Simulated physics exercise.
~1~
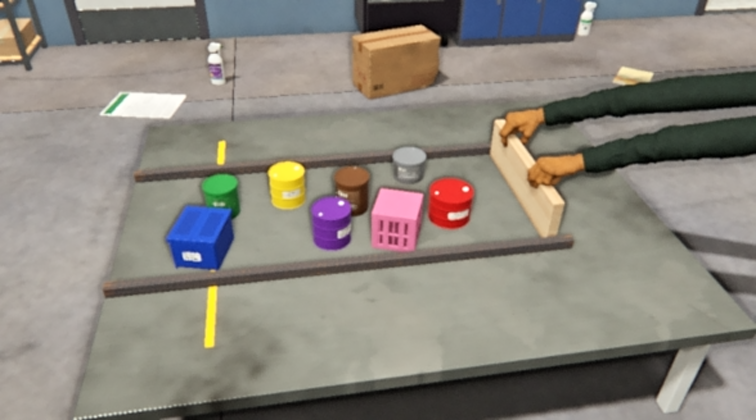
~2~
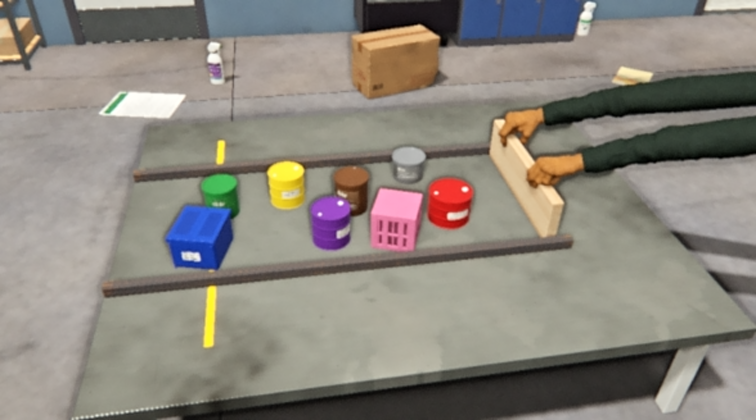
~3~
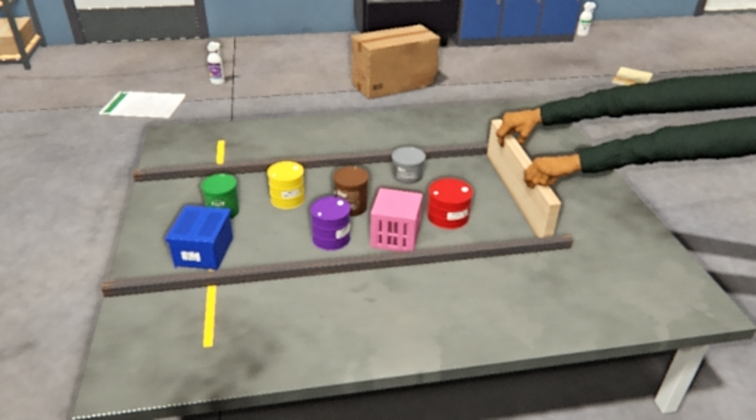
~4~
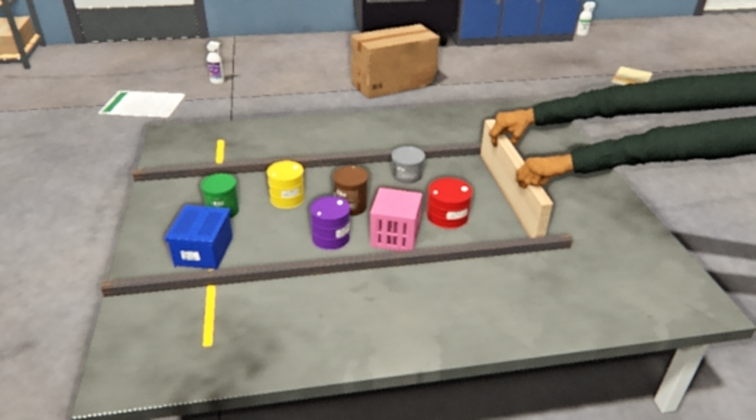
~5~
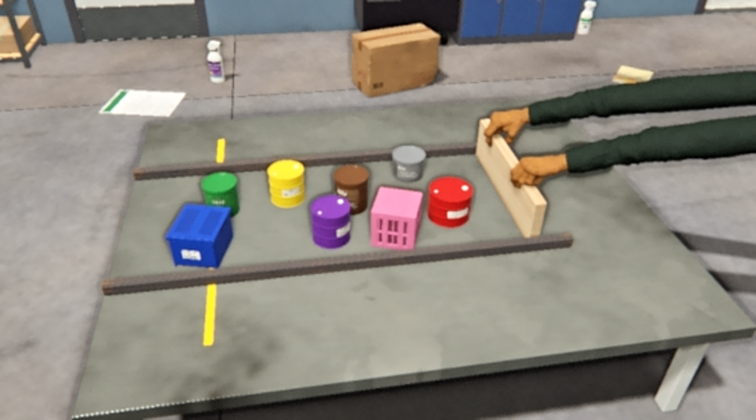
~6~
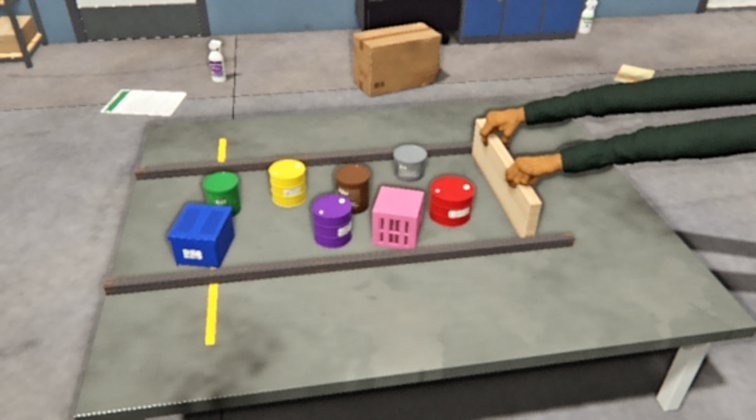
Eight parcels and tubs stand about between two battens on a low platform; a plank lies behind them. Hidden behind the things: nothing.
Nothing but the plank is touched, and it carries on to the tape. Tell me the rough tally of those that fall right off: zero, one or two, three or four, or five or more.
The fall count stops at one or two.
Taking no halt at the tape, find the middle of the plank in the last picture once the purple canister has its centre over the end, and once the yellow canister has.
Points: About (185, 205) and about (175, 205).
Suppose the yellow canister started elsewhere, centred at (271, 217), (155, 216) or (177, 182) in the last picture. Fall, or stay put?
Going through the three places, it is not lost; is not lost; is not lost.
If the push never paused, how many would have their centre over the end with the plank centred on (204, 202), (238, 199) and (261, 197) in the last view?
Going through the three positions, you'd get 1, 0 and 0.
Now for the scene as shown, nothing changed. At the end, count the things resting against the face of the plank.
It's 4 of them.
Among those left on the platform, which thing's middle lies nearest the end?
The purple canister, that one.
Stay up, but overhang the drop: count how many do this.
It would come to 0.
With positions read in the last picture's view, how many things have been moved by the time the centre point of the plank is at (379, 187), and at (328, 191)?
Well, it's 5 at the first one and 6 at the second.
Early on, none off yet; blue tote at rest near (204, 236); green pail at rest near (223, 196); yellow canister at rest near (288, 183).
A while later, none off yet; blue tote travelled about its own width near (164, 241); green pail travelled about its own width near (204, 202); yellow canister travelled well along near (225, 185).
Finally, the number that fall off is one or two; lost, blue tote.
